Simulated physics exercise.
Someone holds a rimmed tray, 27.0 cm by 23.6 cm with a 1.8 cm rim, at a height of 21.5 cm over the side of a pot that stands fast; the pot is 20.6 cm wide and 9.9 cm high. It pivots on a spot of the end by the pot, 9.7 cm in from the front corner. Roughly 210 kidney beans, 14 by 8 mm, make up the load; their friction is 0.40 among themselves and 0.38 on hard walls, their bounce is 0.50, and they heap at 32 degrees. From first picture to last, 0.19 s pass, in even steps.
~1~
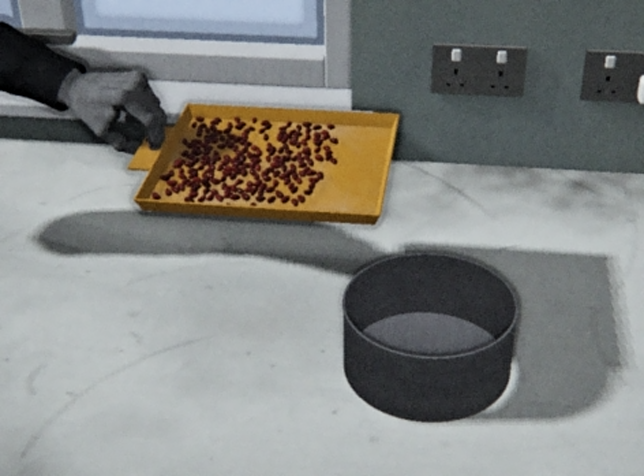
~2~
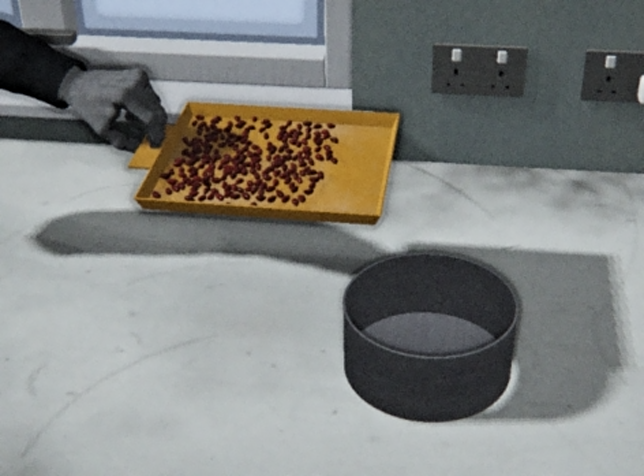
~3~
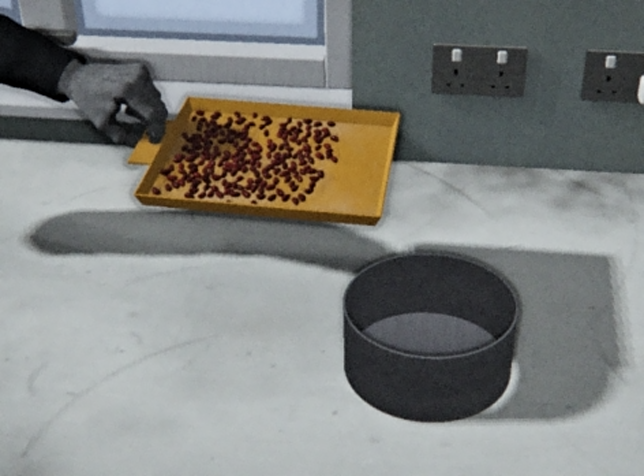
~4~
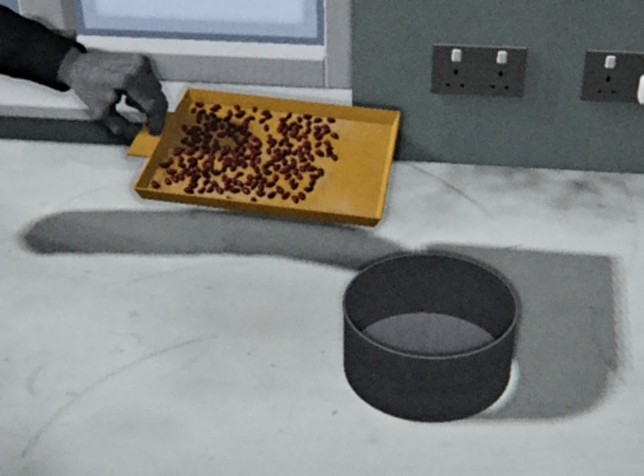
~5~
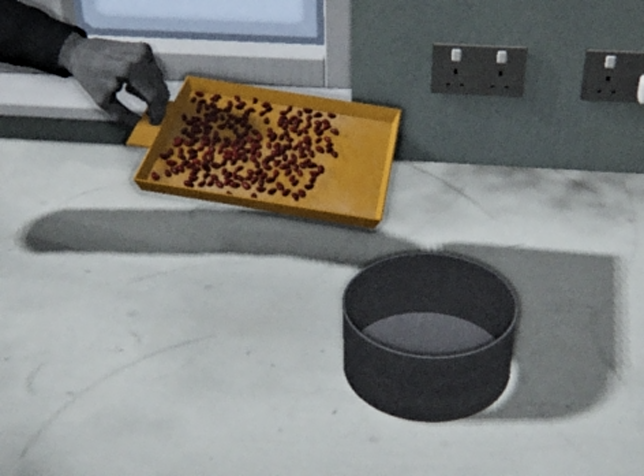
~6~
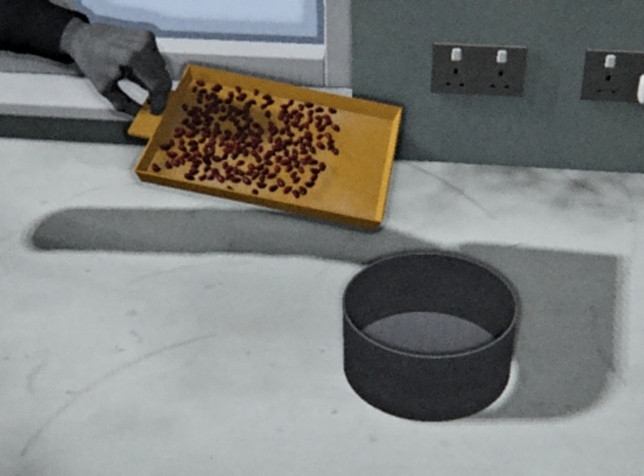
We see a gloved hand holding a yellow tray of dark red beans above a pale counter, near a dark round pot; the hand gradually raises the tray's left end, tilting it gently down toward the right while the beans barely shift.
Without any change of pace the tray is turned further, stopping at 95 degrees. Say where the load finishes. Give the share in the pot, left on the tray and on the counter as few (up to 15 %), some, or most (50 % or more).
Pot: Most; tray: Few; counter: Few.
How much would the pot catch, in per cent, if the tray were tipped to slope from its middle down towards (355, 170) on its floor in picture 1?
My best guess is some 40 per cent.
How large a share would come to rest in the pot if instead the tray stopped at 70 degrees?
That would give about 95 per cent.
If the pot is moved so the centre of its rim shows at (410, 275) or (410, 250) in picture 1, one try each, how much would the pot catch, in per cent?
First try about 90 per cent, second try about 35 per cent.
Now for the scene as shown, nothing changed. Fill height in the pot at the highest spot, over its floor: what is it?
Measured height: Approx. 1.5 cm.
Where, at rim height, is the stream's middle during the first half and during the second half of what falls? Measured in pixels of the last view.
I'd mark about (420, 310) for the first half, then (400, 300) for the second.
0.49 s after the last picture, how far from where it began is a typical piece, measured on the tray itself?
Around 14 centimetres.
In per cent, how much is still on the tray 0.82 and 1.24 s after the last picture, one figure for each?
In turn: 25, 0.
Then, 0.49 s after the last picture, tilt 51 degrees; the tray holds 100 %, the pot 0 %.
Then, 0.82 s after the last picture, tilt 78 degrees; the tray holds 25 %, the pot 70 %.
Then, 1.24 s after the last picture, tilt 95 degrees; the tray holds 0 %, the pot 100 %.
In the end, pot 100 %, tray 0 %, counter 0 %.
